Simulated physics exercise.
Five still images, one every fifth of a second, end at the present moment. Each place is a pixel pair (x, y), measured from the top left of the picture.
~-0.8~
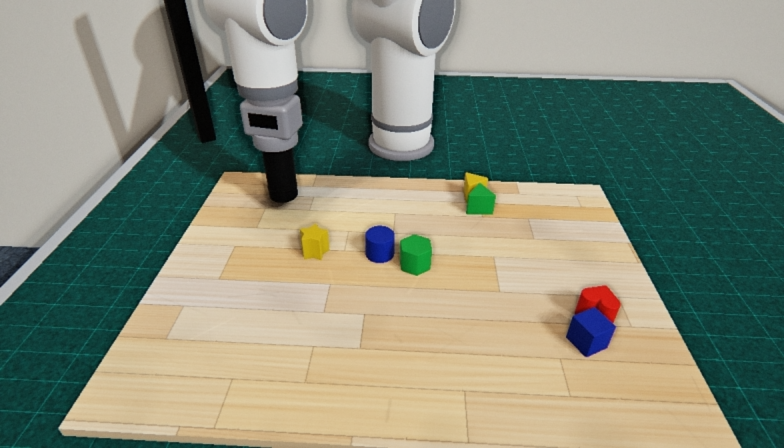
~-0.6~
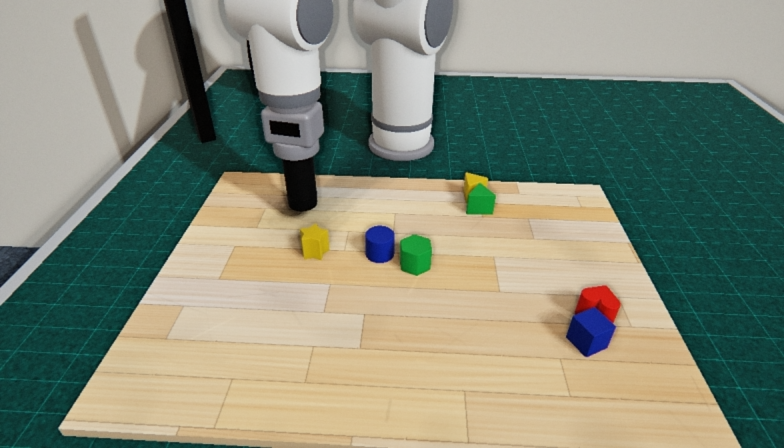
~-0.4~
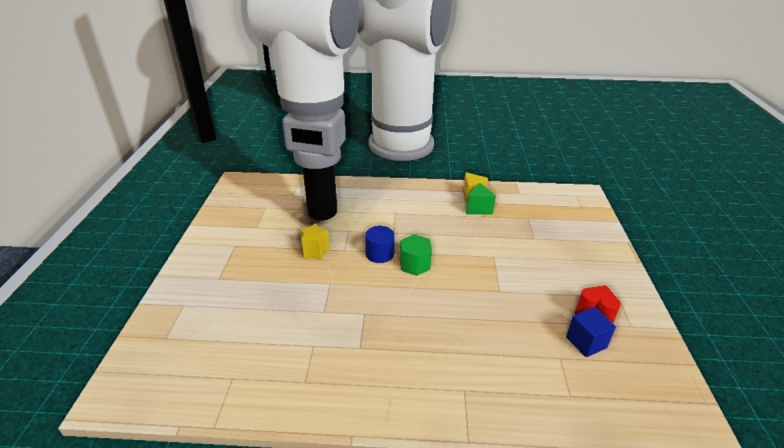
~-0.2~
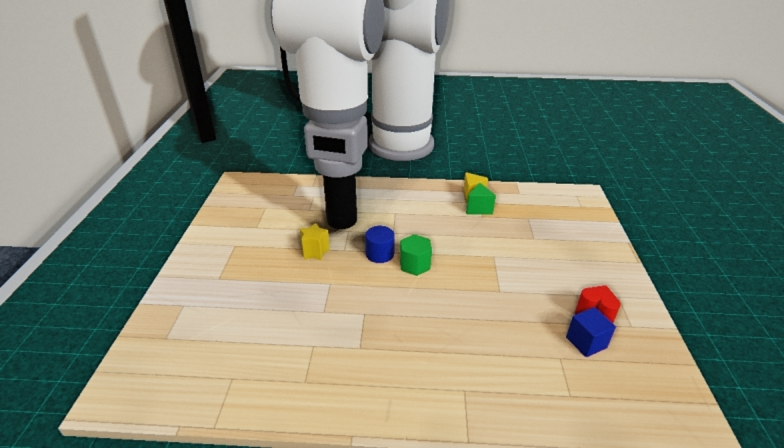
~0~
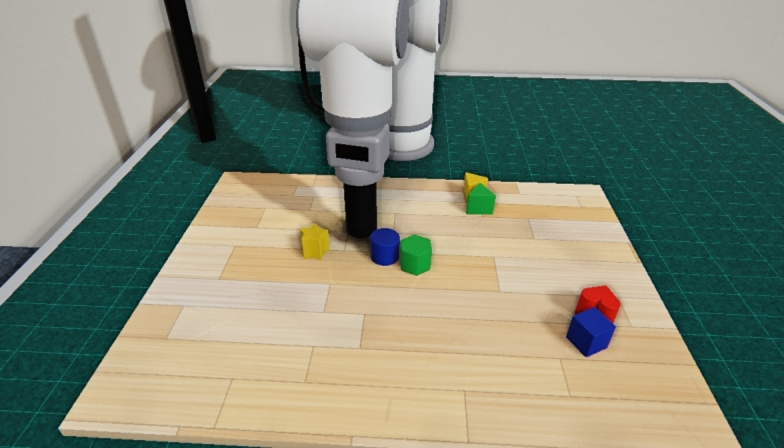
A robot arm moved its black rod to the right and a little toward the front of a wooden board, passing behind a yellow star-shaped block, then nudged a blue round block slightly toward a green hexagon.
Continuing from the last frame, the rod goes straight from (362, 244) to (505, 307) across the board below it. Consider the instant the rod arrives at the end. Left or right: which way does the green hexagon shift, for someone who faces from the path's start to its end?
Taking start-to-end as forward, the block's sideways shift goes to the left.
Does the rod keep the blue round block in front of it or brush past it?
Expect to find it next to or behind the rod.
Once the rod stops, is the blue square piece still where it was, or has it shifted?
It stays.
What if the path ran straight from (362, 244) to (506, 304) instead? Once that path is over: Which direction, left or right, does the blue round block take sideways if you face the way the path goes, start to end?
Sideways, to the right.
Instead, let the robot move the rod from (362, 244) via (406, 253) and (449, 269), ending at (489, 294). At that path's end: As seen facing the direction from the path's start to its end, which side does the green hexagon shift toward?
It slides rightward.
The first path, step by step. One third of the way, rod at (407, 248); blue round block at (422, 262); green hexagon at (456, 260), turned 90° anticlockwise.
Two thirds of the way, rod at (455, 269); blue round block at (446, 285); green hexagon at (488, 272).
At the end, rod at (508, 292); yellow star-shaped block still; blue round block at (452, 288); green hexagon at (546, 289), turned 185° anticlockwise; blue square piece still.
